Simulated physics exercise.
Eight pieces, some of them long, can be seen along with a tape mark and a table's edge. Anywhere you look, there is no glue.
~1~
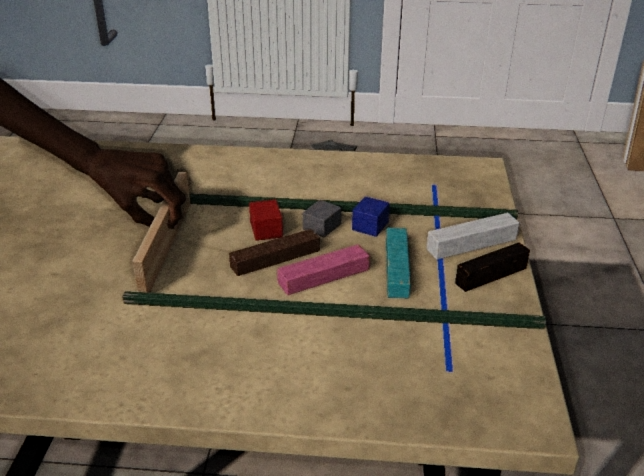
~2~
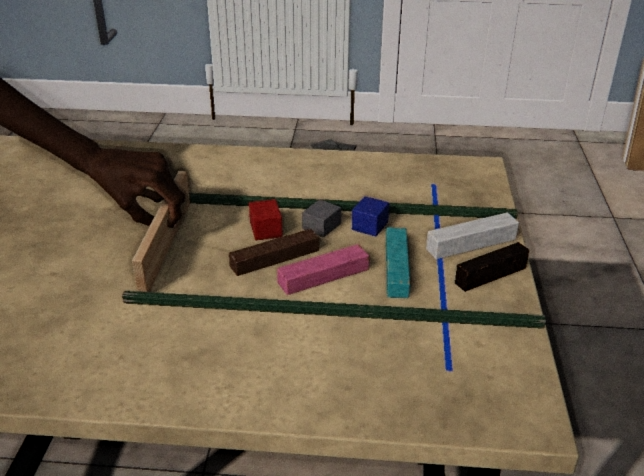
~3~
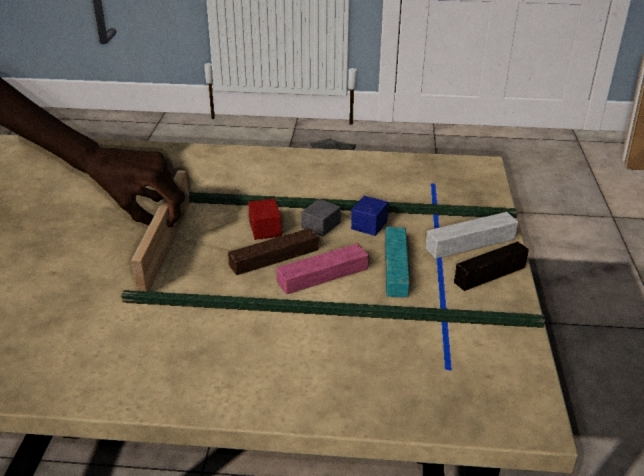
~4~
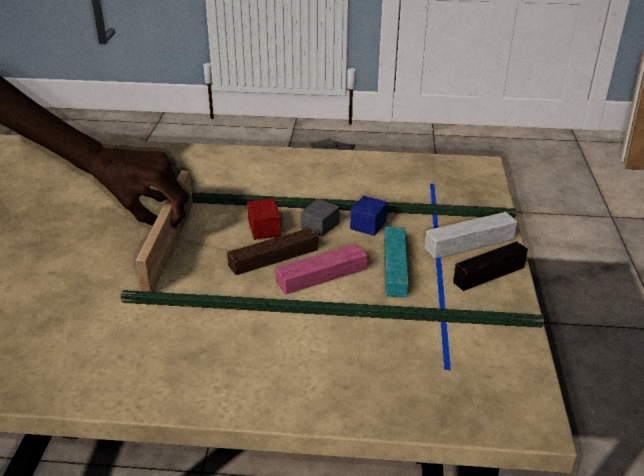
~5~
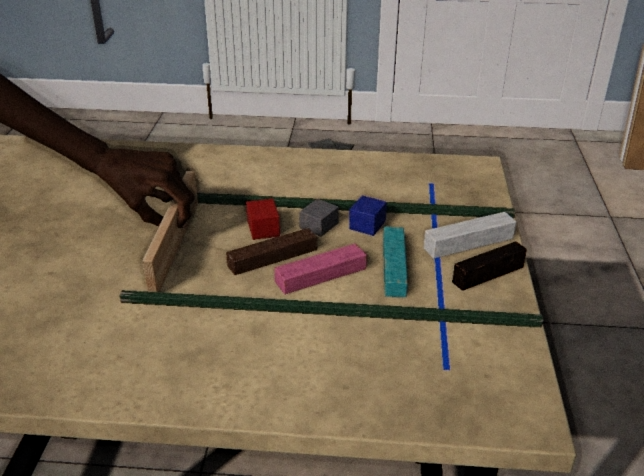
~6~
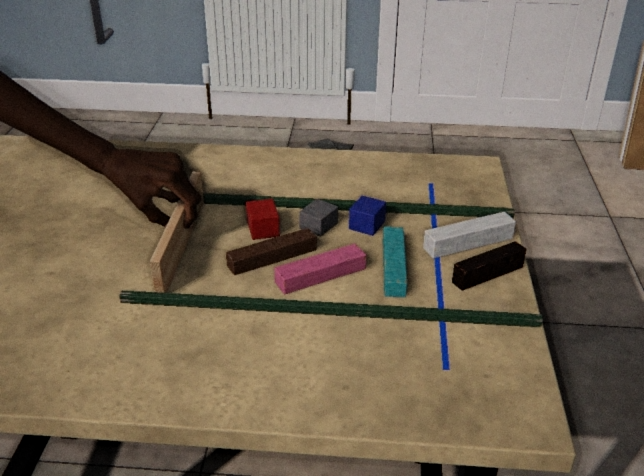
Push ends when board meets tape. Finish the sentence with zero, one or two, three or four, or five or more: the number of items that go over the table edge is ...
The number of items that go over the table edge is one or two.
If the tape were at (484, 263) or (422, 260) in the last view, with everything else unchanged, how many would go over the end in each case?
4 and 2 down on the floor.
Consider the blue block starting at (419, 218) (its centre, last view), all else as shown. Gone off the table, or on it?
In the end it hangs on.
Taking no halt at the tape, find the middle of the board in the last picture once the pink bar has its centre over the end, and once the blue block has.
The pink bar gives roughly (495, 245), the blue block roughly (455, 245).
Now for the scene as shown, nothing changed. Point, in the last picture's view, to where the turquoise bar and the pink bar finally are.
The turquoise bar settles near (506, 274); as for the pink bar, near (472, 280).
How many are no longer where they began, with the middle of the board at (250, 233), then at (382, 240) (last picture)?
So far 2, and 8 at the second.
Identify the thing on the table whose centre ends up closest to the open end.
The blue block is the one you want.
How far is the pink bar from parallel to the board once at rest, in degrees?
Roughly 30 degrees.
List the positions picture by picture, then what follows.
In the first frame, black bar (493, 267); white bar (473, 236); turquoise bar (398, 262); board (165, 230); tape (441, 262).
In the second frame, white bar (473, 236); blue block (370, 216).
In the third frame, turquoise bar (397, 260); brown bar (274, 251).
In the fourth frame, black bar (491, 266); pink bar (322, 268).
In the fifth frame, white bar (470, 235); grey block (319, 217).
In the sixth frame, black bar (489, 265); white bar (470, 235); turquoise bar (394, 260); board (180, 229); tape (437, 260).
Soon after, none off yet; black bar at rest near (489, 265); white bar at rest near (470, 235); turquoise bar at rest near (394, 260).
Then, none off yet; black bar at rest near (489, 265); white bar moved a little near (485, 235); turquoise bar moved a little near (434, 263).
At rest, the number that fall off is one or two; fallen, white bar and black bar.
